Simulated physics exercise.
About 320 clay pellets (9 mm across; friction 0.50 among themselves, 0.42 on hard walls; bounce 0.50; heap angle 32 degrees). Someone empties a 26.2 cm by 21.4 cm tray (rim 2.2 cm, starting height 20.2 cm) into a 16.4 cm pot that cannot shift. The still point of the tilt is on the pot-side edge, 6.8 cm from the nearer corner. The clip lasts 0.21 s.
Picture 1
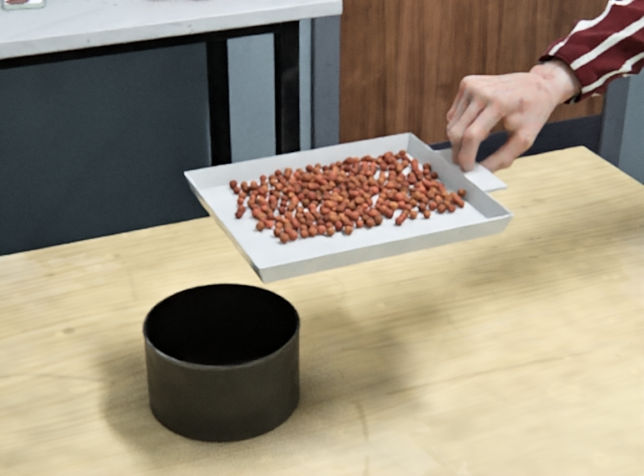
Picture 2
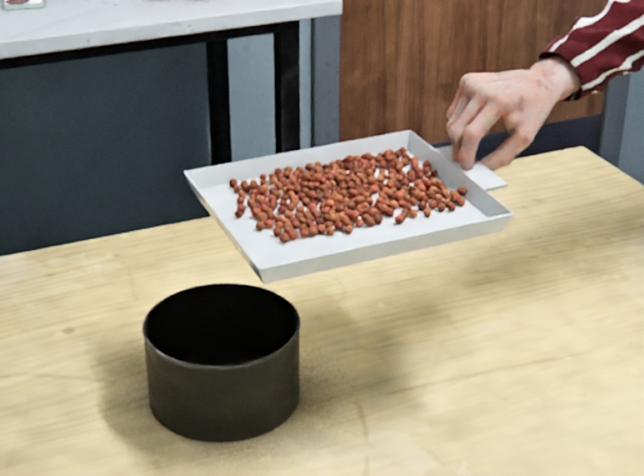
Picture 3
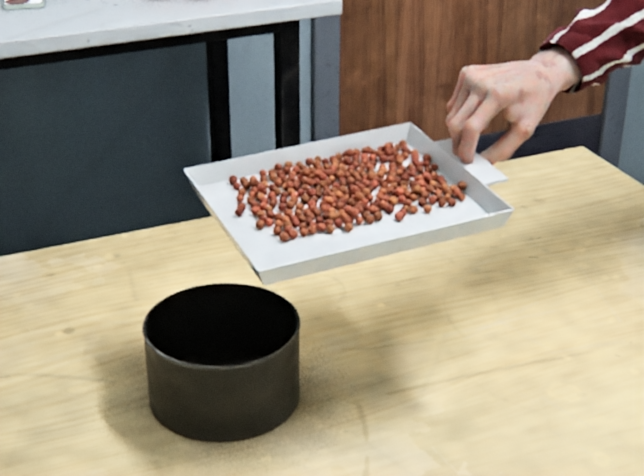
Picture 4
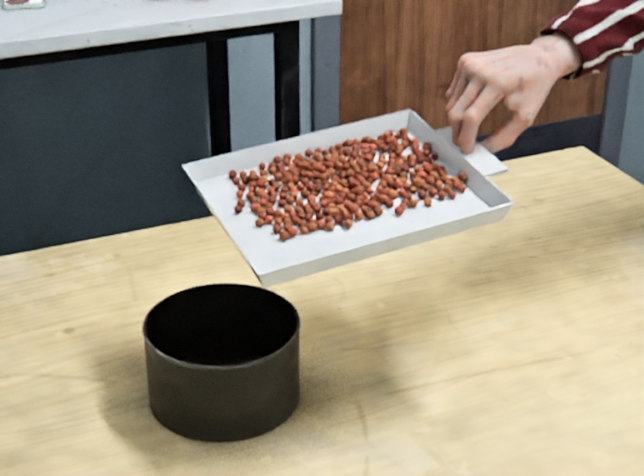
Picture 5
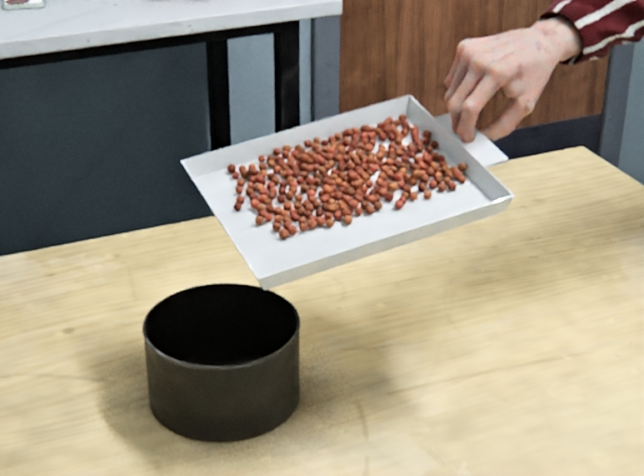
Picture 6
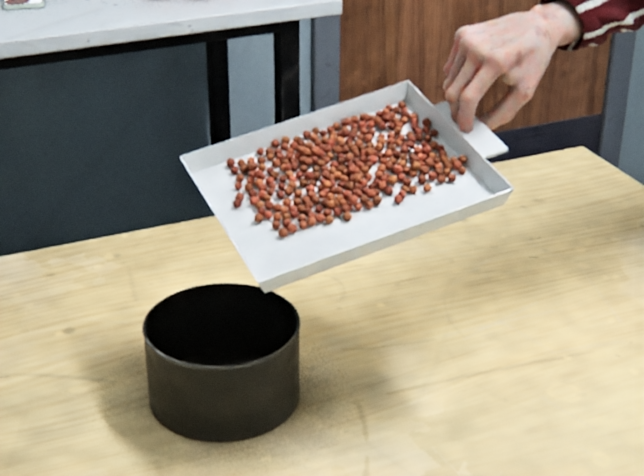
The video shows a hand in a striped sleeve holding a white tray of small reddish-brown pellets above a wooden table beside a dark round pot, gradually raising the tray's far right side so it slants toward the pot.
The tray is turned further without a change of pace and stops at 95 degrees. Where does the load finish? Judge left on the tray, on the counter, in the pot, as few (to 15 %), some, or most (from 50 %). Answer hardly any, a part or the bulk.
Left on the tray: Hardly any; on the counter: The bulk; in the pot: Hardly any.
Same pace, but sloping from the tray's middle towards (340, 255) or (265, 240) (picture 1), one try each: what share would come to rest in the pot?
Some 5 and 30 per cent.
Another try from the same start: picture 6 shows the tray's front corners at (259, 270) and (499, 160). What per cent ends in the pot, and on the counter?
Pot 30, counter 70.
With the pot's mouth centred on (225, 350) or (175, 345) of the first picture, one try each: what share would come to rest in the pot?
Some 60 and 10 per cent.
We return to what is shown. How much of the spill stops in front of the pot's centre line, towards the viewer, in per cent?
Roughly 100 per cent.
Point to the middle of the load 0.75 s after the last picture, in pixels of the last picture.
Near (268, 293).
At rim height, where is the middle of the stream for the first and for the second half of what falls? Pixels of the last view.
At about (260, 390), then at (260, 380).
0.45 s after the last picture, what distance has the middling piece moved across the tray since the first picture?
Roughly 11 cm.
Then, 0.45 s after the last picture, tilt 52 degrees; the tray holds 100 %, the pot 0 %.
Then, 0.75 s after the last picture, tilt 78 degrees; the tray holds 60 %, the pot 0 %.
Then, 1.15 s after the last picture, tilt 95 degrees; the tray holds 5 %, the pot 0 %.
In the end, tray 0 %, counter 100 %, pot 0 %.
